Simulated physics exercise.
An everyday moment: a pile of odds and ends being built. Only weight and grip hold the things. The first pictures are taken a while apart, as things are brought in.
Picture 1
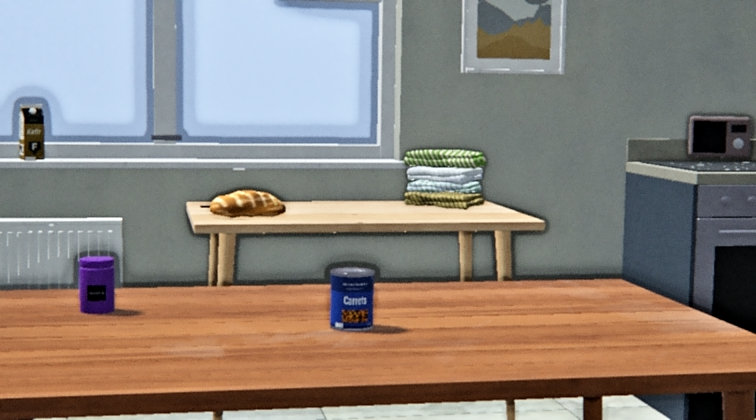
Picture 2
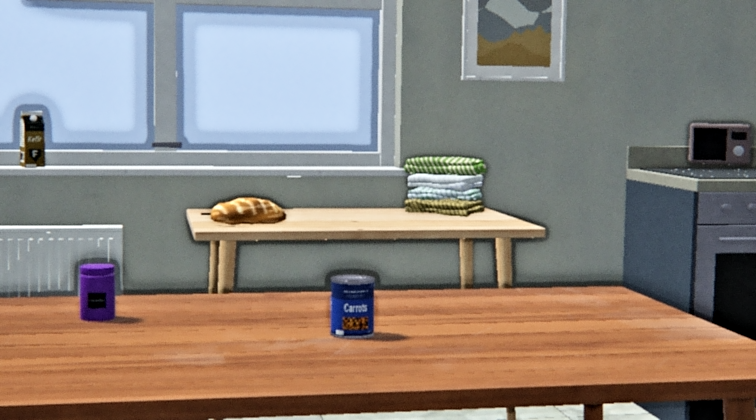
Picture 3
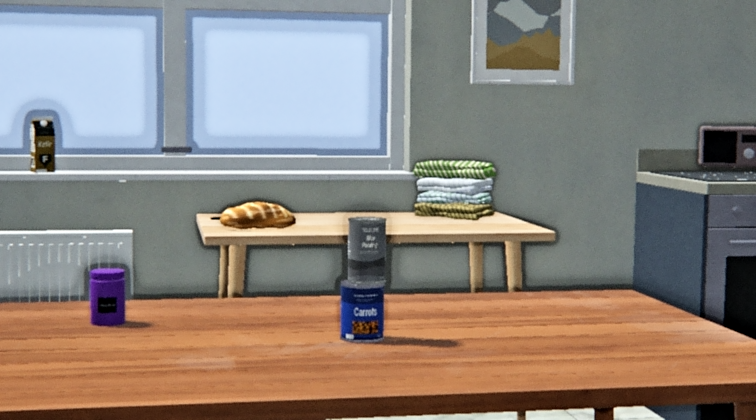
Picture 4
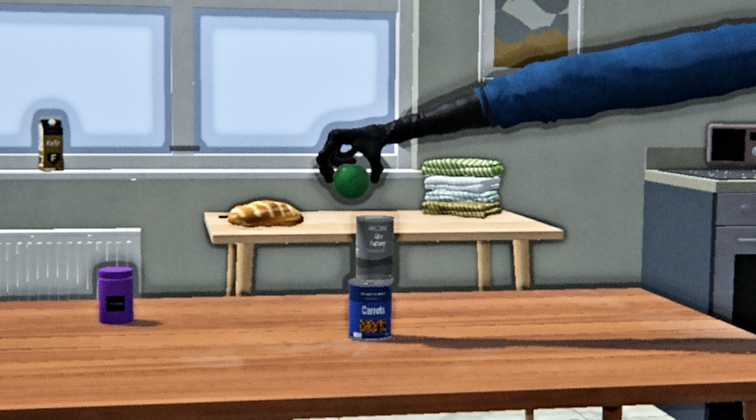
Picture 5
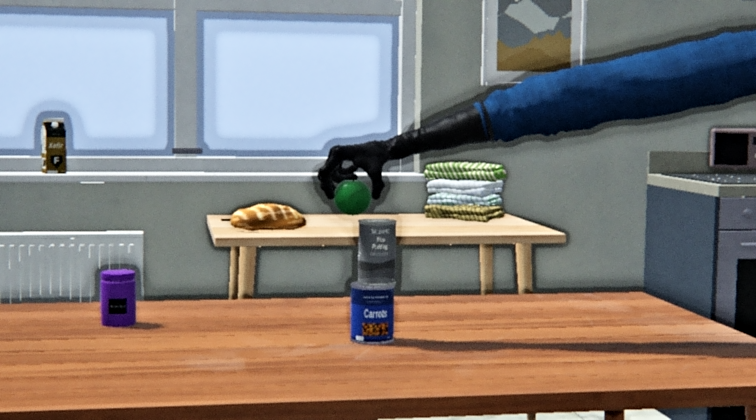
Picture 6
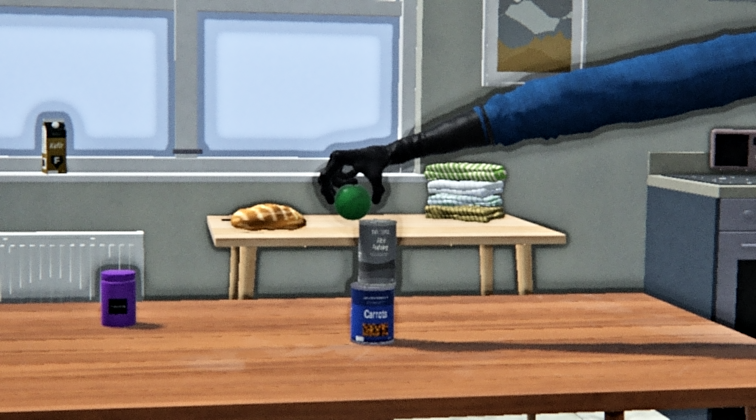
In this clip, a blue container stands on a wooden table near a purple jar, then a grey tin appears on top of it. A blue-sleeved arm with a black hand lowers a round green object onto the tin, still gripping it.
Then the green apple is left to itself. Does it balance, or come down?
As it turns out, it comes apart.
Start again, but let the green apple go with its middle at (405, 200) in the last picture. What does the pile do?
Then it comes apart.
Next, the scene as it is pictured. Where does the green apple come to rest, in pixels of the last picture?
Around (301, 324).
Then, 0.30 s past the last view, green apple now fallen.
Then, 0.40 s past the last view, things are still on the move.
Then, 0.50 s past the last view, as before.
Finally, fallen, green apple; the other 3 still in place. Final places as the last picture's camera would see them, green apple near (301, 324). The pile gives way.
